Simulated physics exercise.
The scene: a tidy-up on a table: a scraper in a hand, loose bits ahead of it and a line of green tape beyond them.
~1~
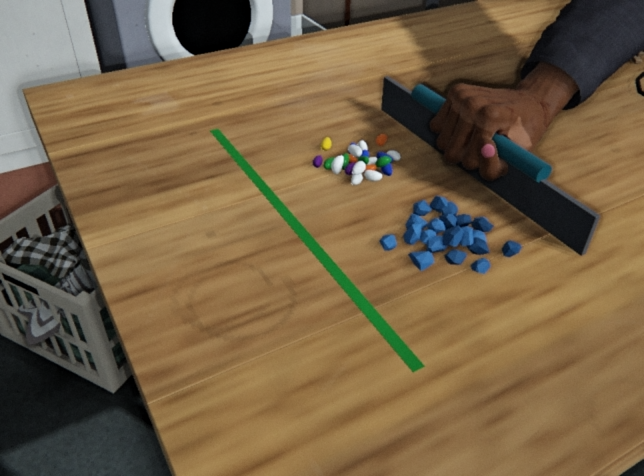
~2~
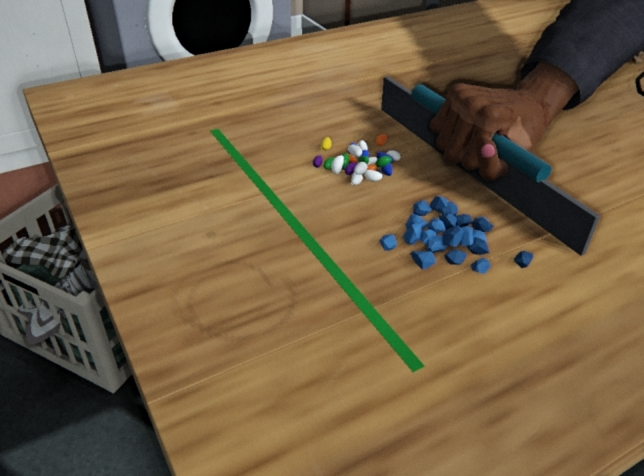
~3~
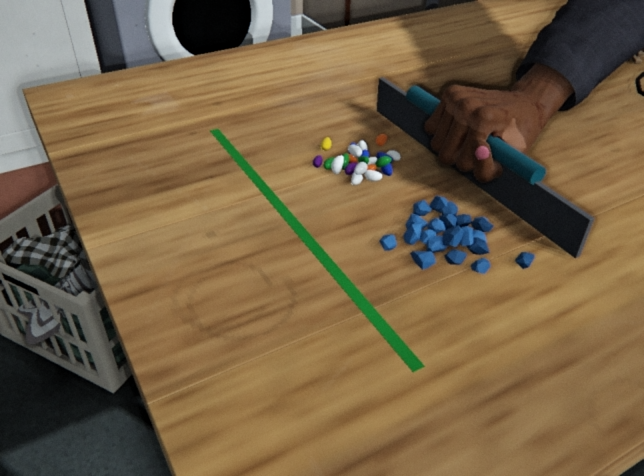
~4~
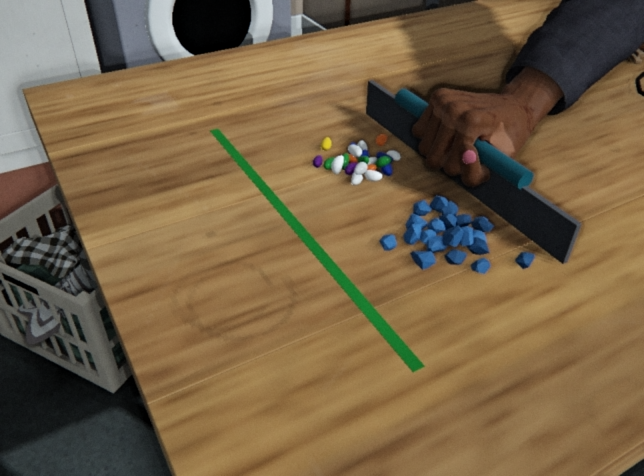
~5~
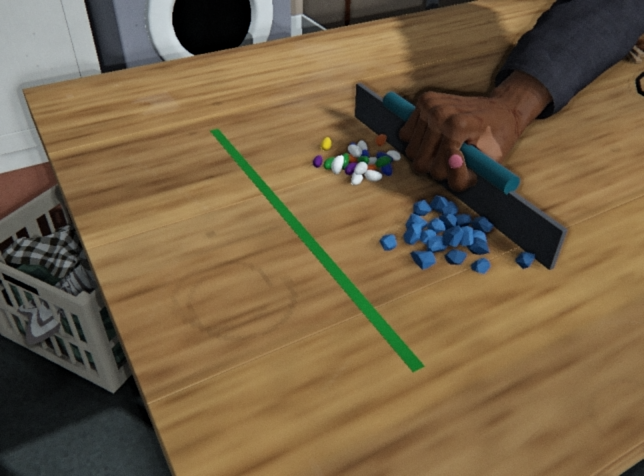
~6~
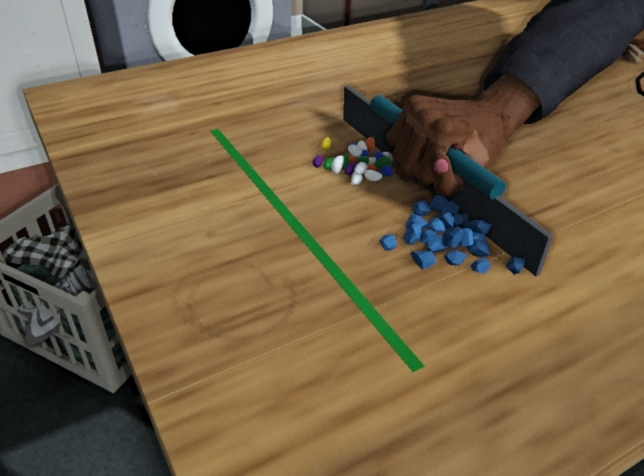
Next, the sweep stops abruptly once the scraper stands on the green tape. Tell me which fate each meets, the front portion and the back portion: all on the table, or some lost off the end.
At the end, front portion: None of it goes over; back portion: None of it goes over.
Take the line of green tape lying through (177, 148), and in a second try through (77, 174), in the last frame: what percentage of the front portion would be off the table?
0 % and 90 %.
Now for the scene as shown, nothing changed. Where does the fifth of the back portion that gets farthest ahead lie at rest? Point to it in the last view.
Look around (224, 205) in the final frame.
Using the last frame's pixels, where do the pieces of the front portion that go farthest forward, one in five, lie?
Roughly at (286, 298).
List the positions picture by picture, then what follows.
Scraper near (573, 222), at rest; green tape near (220, 137), well back from the edge; edge at (103, 293); front portion near (457, 235), a few aquarium stones; back portion near (370, 163), a few jelly beans, in the first frame.
Scraper near (573, 222), at rest; back portion near (370, 163), in the second frame.
Scraper near (567, 225); front portion near (457, 235), a little pushed along, in the third frame.
Scraper near (555, 230); back portion near (370, 163), in the fourth frame.
Scraper near (541, 236); front portion near (457, 235), a little pushed along, in the fifth frame.
Scraper near (527, 241); green tape near (220, 137); edge at (103, 293); front portion near (457, 235), a little pushed along; back portion near (369, 163), a little pushed along, in the sixth frame.
Then, 0.59 s on from there, scraper still moving, near (361, 169); front portion all on the table, its front near (340, 256); back portion all on the table, its front near (281, 175).
Then, 1.20 s on from there, scraper stopped at the green tape; front portion all on the table, its front near (261, 285); back portion all on the table, its front near (223, 212).
Then, 1.48 s on from there, scraper stopped at the green tape; front portion all on the table, its front near (261, 285); back portion all on the table, its front near (219, 213).
In the end, scraper stopped at the green tape; front portion all on the table, its front near (261, 285); back portion all on the table, its front near (219, 213).
